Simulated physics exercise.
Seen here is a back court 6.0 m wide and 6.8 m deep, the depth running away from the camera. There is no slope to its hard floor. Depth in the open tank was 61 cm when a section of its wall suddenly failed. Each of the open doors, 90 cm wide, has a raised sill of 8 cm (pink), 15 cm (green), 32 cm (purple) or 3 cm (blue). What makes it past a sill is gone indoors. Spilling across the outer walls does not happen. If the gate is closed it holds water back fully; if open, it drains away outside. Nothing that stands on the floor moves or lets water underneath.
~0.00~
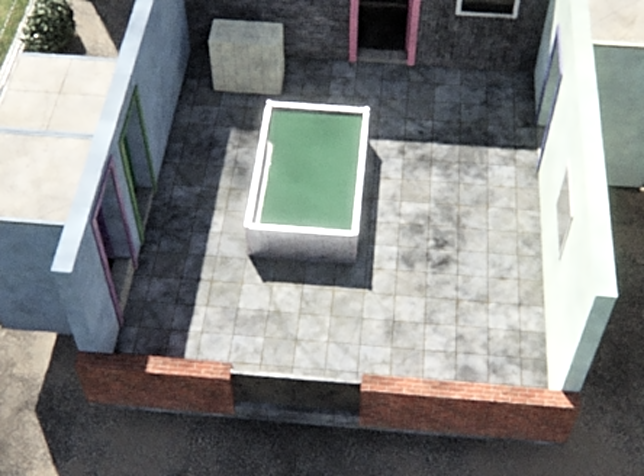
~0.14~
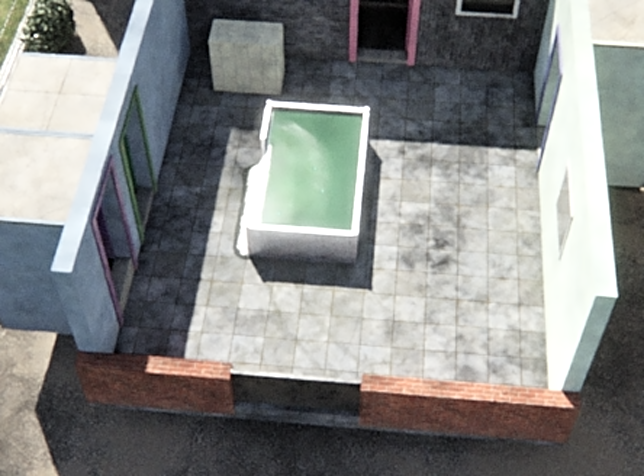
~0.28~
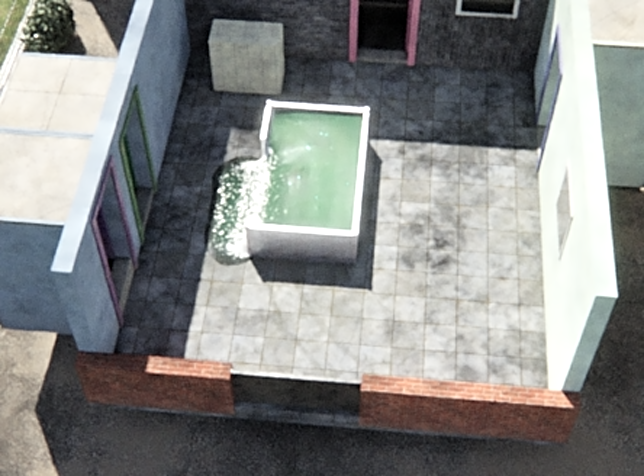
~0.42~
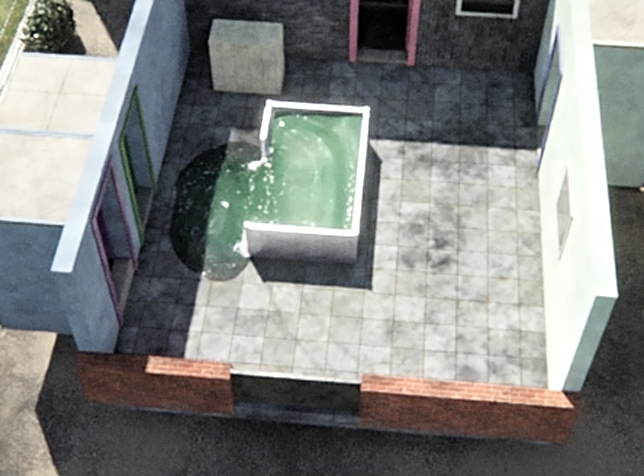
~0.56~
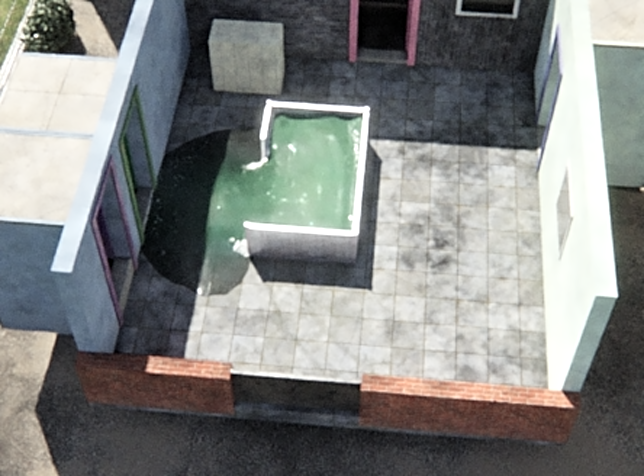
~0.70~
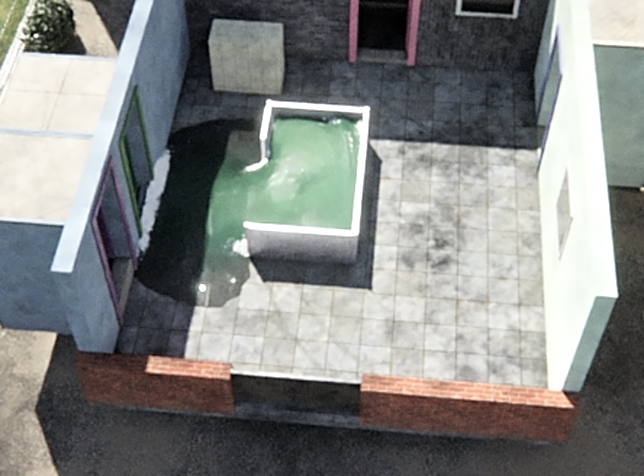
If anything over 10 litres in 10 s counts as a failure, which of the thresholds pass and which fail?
The pink door passes. The green door fails. The purple door passes. The blue door fails.
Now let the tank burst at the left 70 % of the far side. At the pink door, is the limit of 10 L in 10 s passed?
Pink: Exceeds.
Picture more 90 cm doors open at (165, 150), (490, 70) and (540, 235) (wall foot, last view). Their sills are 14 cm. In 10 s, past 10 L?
So, in the order given, it's beyond the mark, then shy of the mark, then shy of the mark.
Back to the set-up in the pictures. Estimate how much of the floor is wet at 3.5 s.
Roughly 45 % of the floor is wet.
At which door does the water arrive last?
Blue.
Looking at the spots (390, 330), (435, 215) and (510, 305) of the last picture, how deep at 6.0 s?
3, 0, 5 cm.
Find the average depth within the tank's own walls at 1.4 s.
The average depth is around 33 cm.
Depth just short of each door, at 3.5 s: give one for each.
Centimetres: Pink 1 / green 20 / purple 13 / blue 0.
After 1.4 s water covers 15 % of the floor and is deepest (41 cm) near (144, 236); pink door not reached, green door 41 cm at the sill, 103 L in, purple door 17 cm at the sill, 0 L in, blue door not reached.
After 2.2 s water covers 25 % of the floor and is deepest (40 cm) near (108, 380); pink door not reached, green door 32 cm at the sill, 223 L in, purple door 20 cm at the sill, 0 L in, blue door not reached.
After 3.5 s water covers 45 % of the floor and is deepest (25 cm) near (110, 369); pink door not reached, green door 20 cm at the sill, 289 L in, purple door 13 cm at the sill, 0 L in, blue door not reached.
After 6.0 s water covers 85 % of the floor and is deepest (14 cm) near (191, 53); pink door 3 cm at the sill, 0 L in, green door 9 cm at the sill, 300 L in, purple door 8 cm at the sill, 0 L in, blue door not reached.
After 10.0 s water covers 95 % of the floor and is deepest (8 cm) near (510, 157); pink door 3 cm at the sill, 0 L in, green door 6 cm at the sill, 300 L in, purple door 6 cm at the sill, 0 L in, blue door 9 cm at the sill, 45 L in.
